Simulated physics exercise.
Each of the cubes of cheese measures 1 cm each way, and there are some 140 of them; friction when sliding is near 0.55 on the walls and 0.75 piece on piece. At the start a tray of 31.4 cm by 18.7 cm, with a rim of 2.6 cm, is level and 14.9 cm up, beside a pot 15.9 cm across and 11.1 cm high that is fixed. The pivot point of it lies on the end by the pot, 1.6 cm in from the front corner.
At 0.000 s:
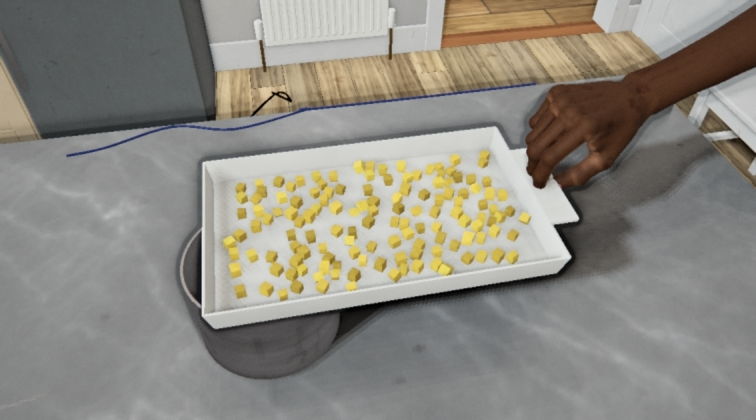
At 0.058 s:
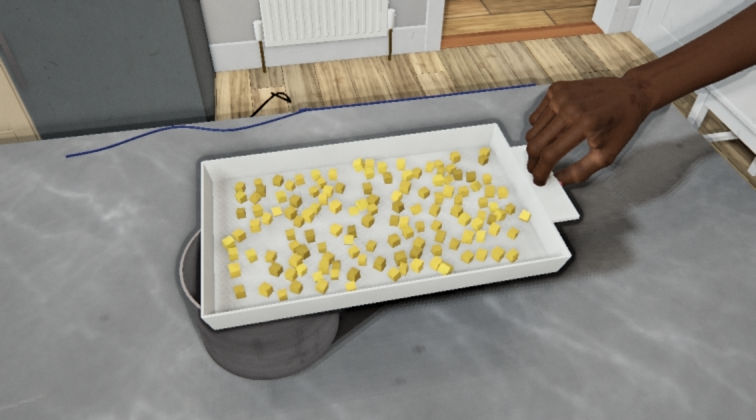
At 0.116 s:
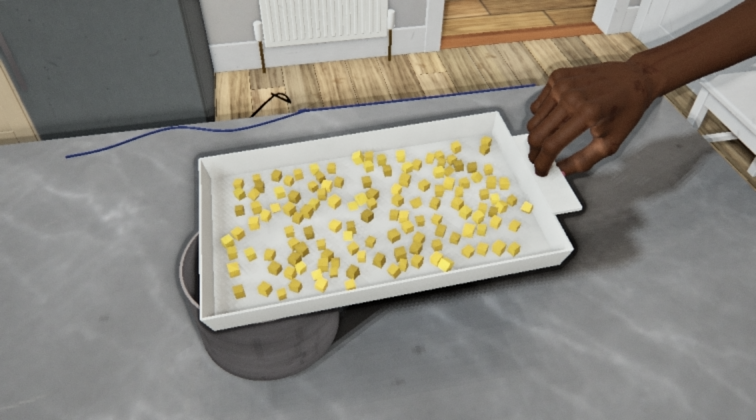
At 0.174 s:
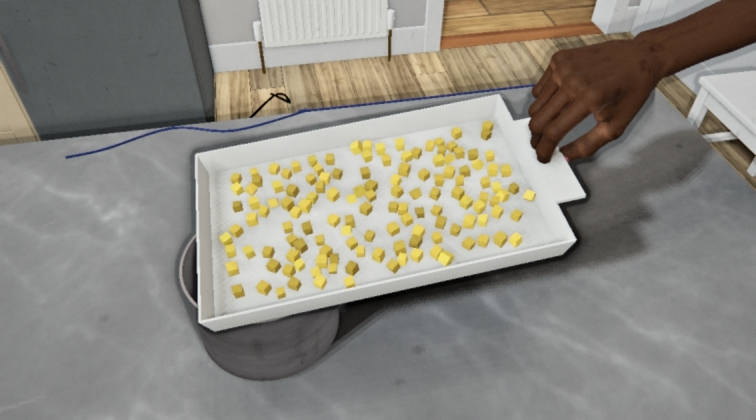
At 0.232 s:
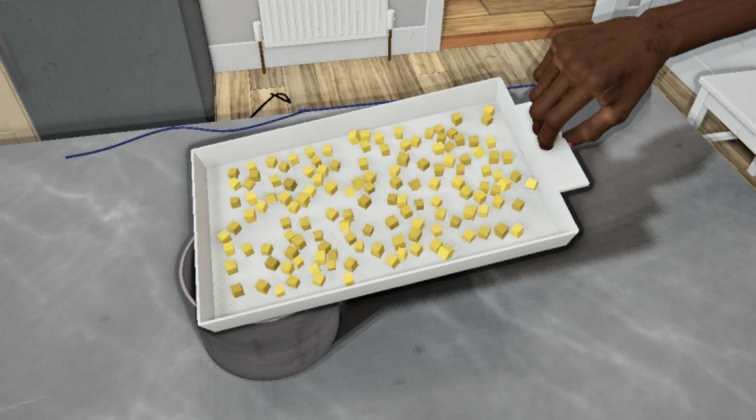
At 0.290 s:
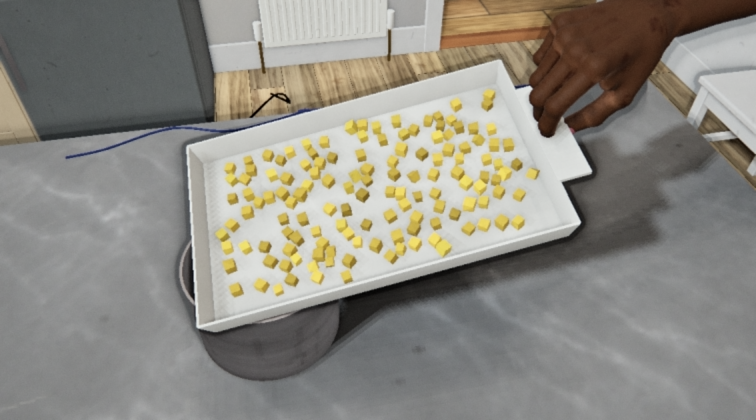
White tray of small yellow cubes tilting gradually above a pot on a grey counter, a hand raising its right end.
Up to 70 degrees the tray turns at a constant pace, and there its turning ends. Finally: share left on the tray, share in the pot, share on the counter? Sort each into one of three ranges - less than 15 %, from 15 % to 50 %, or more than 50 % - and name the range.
Ranges: Left on the tray: More than 50 %; pot: Less than 15 %; counter: From 15 % to 50 %.
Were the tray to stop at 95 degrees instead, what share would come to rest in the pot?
0 percent.
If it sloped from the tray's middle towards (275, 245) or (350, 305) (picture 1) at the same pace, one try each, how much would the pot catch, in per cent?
Around 0 % for the first direction, around 0 % for the second.
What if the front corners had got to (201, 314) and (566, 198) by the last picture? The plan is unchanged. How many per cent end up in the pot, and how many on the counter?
Split: Pot = 0, counter = 35.
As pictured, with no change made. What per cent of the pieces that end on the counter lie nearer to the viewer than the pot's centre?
Share: Roughly 100 %.
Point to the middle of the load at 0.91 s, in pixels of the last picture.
Look about (247, 284) in the last view.
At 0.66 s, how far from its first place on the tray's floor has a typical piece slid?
It has moved some 3 cm from its start.
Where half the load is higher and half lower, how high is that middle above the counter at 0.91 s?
Median height: Approx. 20 cm.
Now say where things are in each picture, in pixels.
The first frame shows tray tilt 0 degrees, front corners at (209, 310) and (563, 254); middle of the pieces at (369, 222); pot at (260, 257).
The second frame shows tray tilt 1 degrees, front corners at (208, 311) and (563, 252); middle of the pieces at (368, 221).
The third frame shows tray tilt 4 degrees, front corners at (207, 313) and (565, 246), lowest corner left front; middle of the pieces at (367, 216).
The fourth frame shows tray tilt 8 degrees, front corners at (206, 316) and (568, 237), lowest corner left front; middle of the pieces at (366, 209).
The fifth frame shows tray tilt 12 degrees, front corners at (205, 318) and (570, 228), lowest corner left front; middle of the pieces at (365, 202).
The sixth frame shows tray tilt 16 degrees, front corners at (203, 320) and (572, 219), lowest corner left front; middle of the pieces at (363, 195); pot at (259, 258). Its pace works out near 70 degrees a second.
After 0.66 s, tilt 42 degrees; the tray holds 100 %, the pot 0 %.
After 0.91 s, tilt 60 degrees; the tray holds 100 %, the pot 0 %.
Then, at 1.27 s, tilt 70 degrees; the tray holds 70 %, the pot 0 %.
At rest (2.5 s), tray 70 %, pot 0 %, counter 30 %.
